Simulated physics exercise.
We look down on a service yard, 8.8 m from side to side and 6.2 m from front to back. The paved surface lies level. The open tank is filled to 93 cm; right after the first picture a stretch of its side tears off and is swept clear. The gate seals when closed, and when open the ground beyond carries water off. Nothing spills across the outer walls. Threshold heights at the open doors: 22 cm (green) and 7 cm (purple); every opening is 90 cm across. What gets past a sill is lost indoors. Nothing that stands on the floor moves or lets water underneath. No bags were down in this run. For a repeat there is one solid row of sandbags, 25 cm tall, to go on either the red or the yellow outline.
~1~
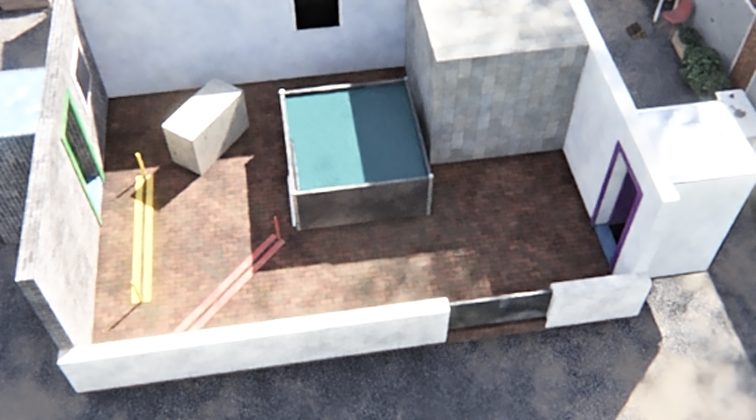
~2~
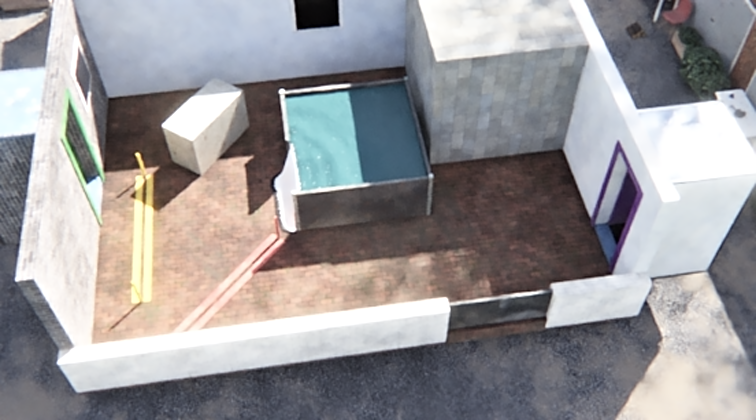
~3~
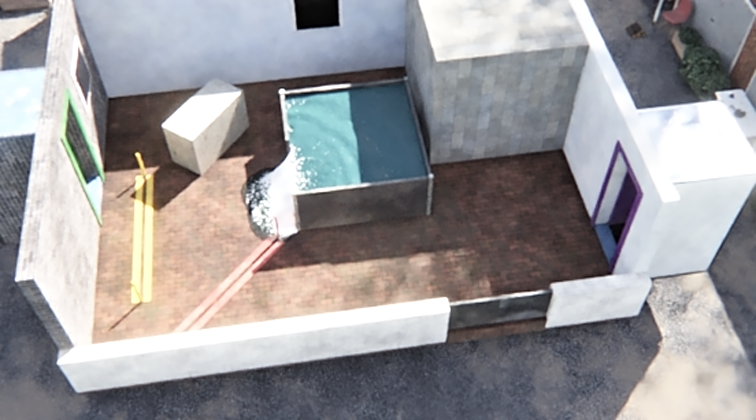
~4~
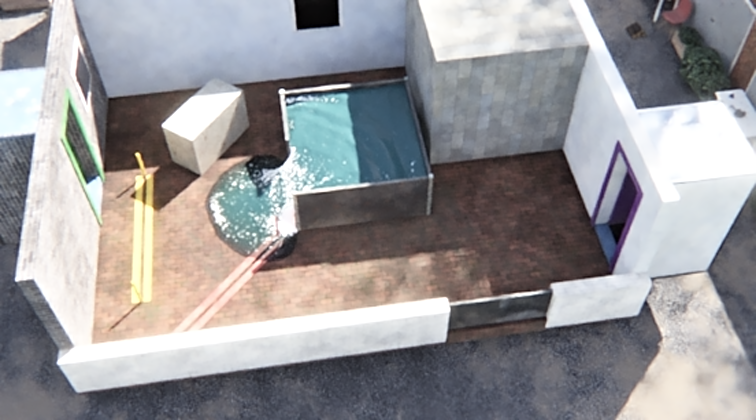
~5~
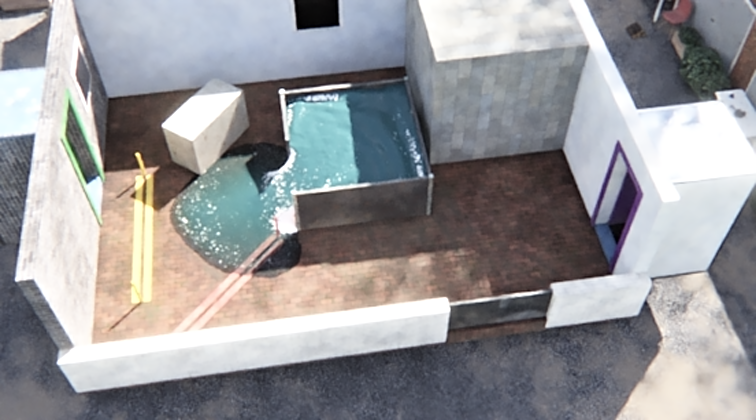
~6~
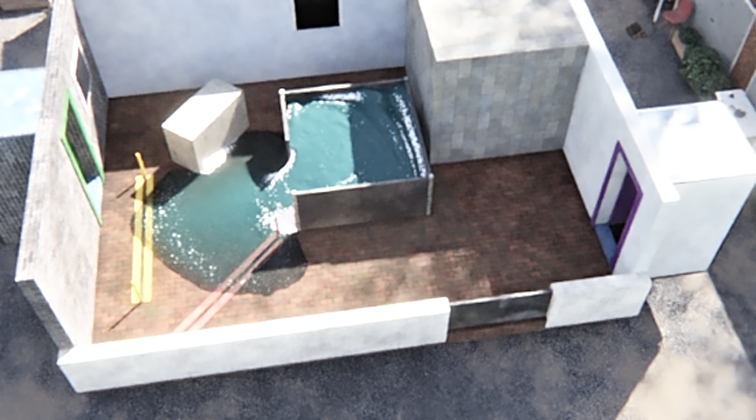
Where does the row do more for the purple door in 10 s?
Choose red.
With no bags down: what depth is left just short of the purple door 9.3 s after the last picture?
Roughly 17.0 cm deep.
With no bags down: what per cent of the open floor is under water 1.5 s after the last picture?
Near 40 per cent is wet.
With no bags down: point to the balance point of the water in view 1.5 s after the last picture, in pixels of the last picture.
Around (277, 200).
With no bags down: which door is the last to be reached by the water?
Last comes the purple one.
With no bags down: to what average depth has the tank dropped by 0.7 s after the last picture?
About 66 cm.
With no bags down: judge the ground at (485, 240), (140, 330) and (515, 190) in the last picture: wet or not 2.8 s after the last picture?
In that order: Dry, under water, still dry.
Then, 0.7 s after the last picture water covers 35 % of the floor and is deepest (55 cm) near (292, 210) in the run without bags; in at the purple door, 0 L with no bags, 0 L with the row on red, 0 L on yellow.
Then, 1.5 s after the last picture water covers 40 % of the floor and is deepest (60 cm) near (91, 359) in the run without bags; in at the purple door, 0 L with no bags, 0 L with the row on red, 0 L on yellow.
Then, 2.8 s after the last picture water covers 55 % of the floor and is deepest (37 cm) near (110, 240) in the run without bags; in at the purple door, 0 L with no bags, 0 L with the row on red, 0 L on yellow.
Then, 5.3 s after the last picture water covers 95 % of the floor and is deepest (26 cm) near (91, 359) in the run without bags; in at the purple door, 0 L with no bags, 0 L with the row on red, 2 L on yellow.
Then, 9.3 s after the last picture water covers 100 % of the floor and is deepest (20 cm) near (345, 118) in the run without bags; in at the purple door, 83 L with no bags, 0 L with the row on red, 72 L on yellow.
